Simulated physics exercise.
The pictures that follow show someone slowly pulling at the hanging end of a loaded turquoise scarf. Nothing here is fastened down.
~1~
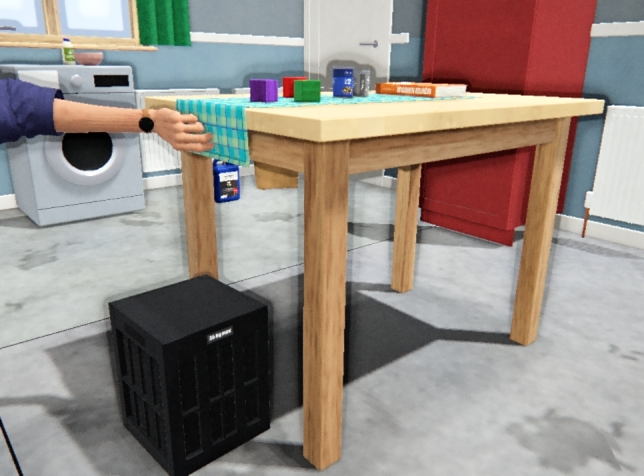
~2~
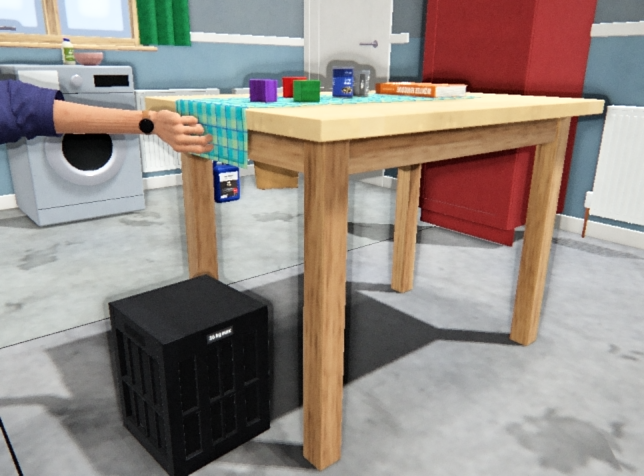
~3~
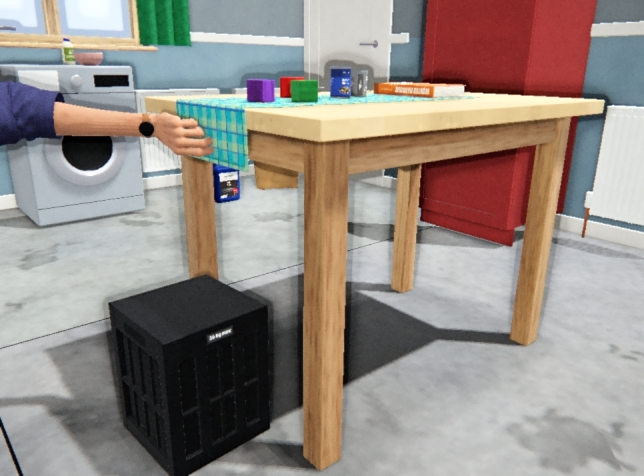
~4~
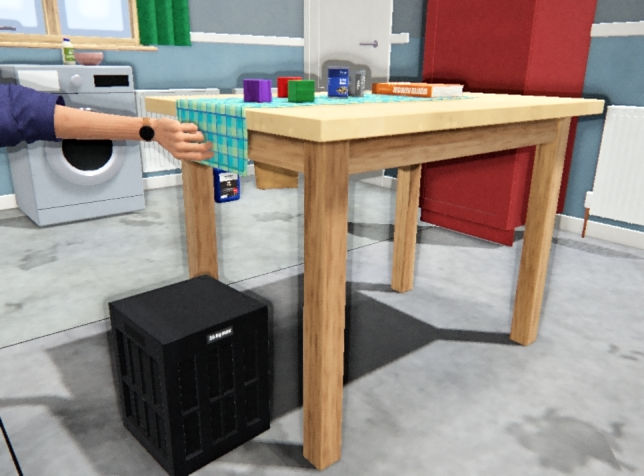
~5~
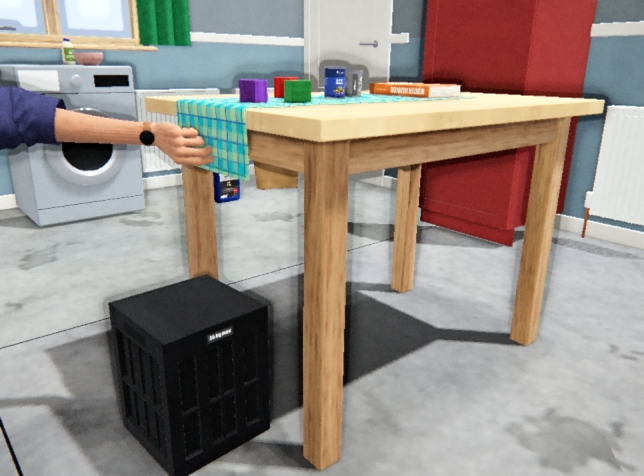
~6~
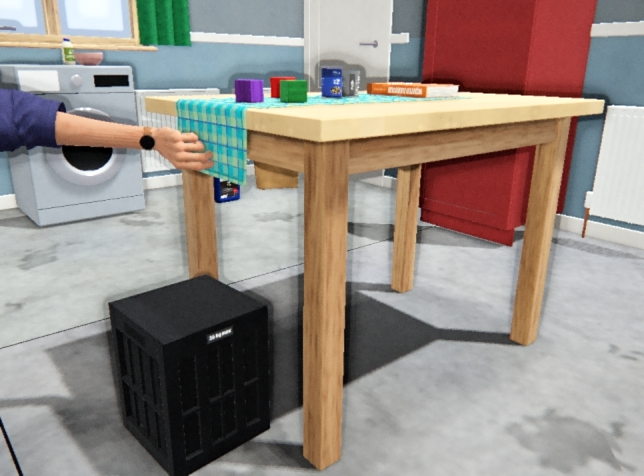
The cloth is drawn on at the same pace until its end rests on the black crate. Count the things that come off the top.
Three of them.
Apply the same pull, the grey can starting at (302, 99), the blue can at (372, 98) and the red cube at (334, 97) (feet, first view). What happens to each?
As for the grey can, it tips off; the blue can stays where it is; the red cube stays where it is.
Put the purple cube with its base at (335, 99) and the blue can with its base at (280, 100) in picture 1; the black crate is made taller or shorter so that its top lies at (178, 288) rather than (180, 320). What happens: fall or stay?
As for the purple cube, it stays in place; as for the blue can, it leaves the top.
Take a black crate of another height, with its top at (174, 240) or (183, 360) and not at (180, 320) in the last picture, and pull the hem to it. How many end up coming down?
Going over the edge would be 1 and 4.
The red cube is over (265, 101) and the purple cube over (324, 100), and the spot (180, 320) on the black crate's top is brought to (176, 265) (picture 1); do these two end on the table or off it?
Outcome: Red cube is gone; purple cube keeps its perch.
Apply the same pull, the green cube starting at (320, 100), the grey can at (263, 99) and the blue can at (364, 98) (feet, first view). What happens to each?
The green cube ends up off; the grey can ends up off; the blue can stays put.
A little later, hem near (212, 235); purple cube gone.
Next, hem on the crate; purple cube, green cube and red cube gone.
When it is over, hem on the crate; purple cube, green cube and red cube gone. Over the edge go three.
